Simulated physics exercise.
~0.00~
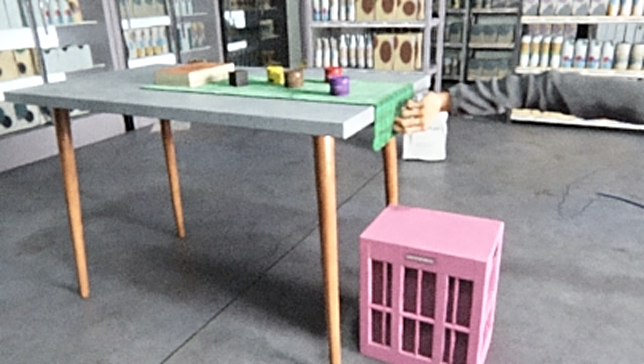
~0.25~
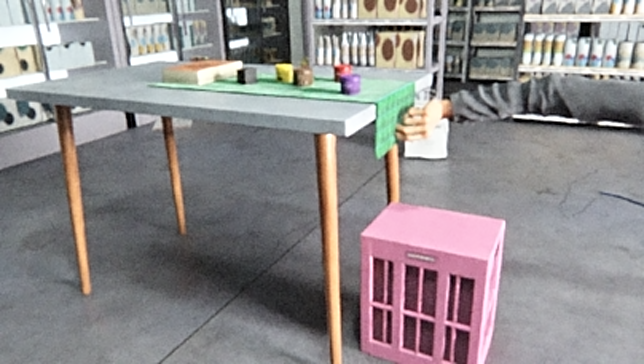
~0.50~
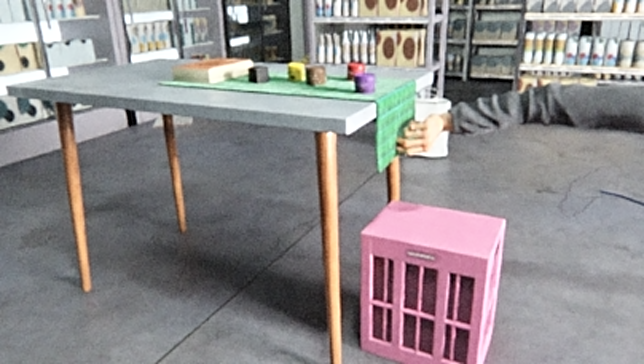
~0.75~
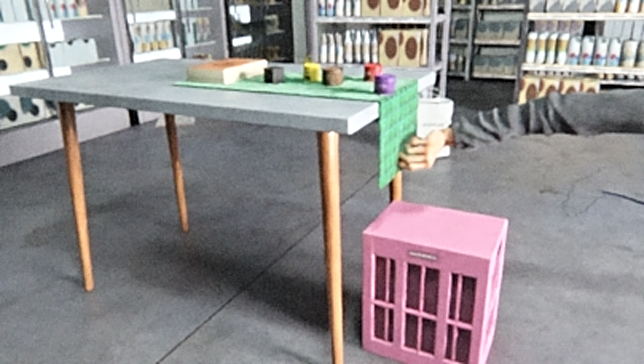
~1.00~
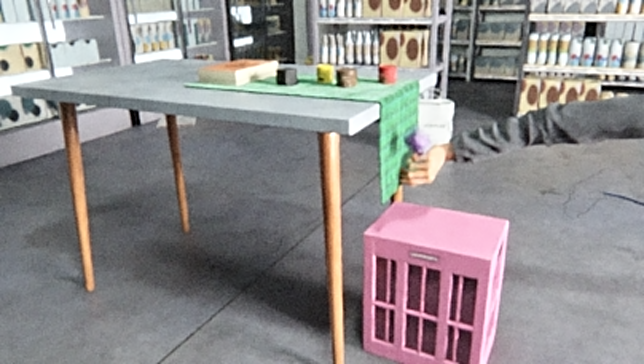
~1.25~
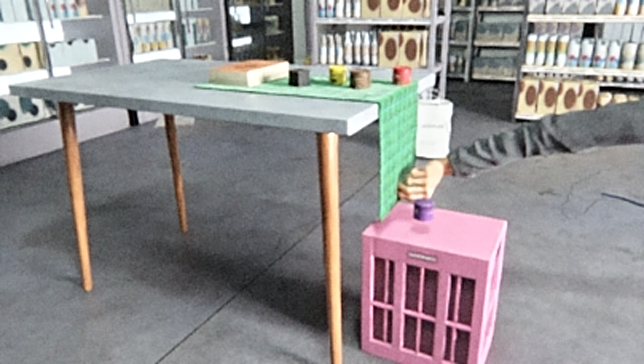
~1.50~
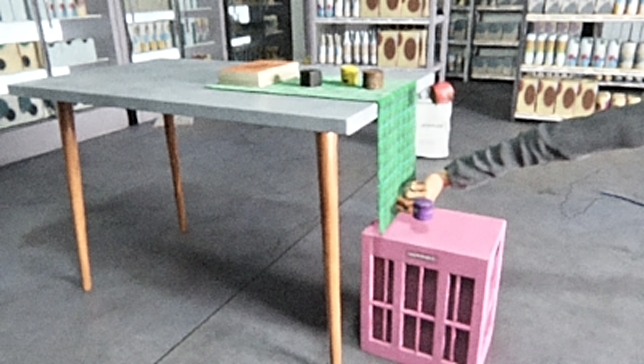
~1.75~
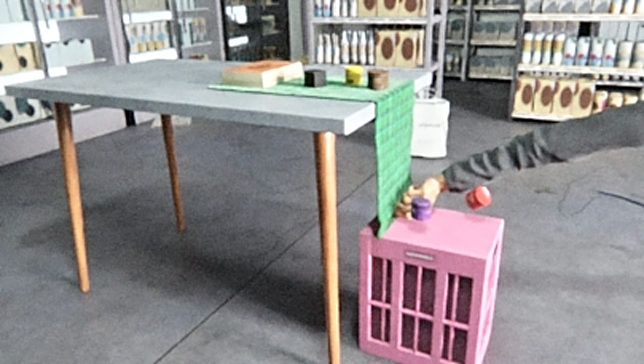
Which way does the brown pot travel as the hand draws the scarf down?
The brown pot moves to the right, riding the scarf towards the end of the table.
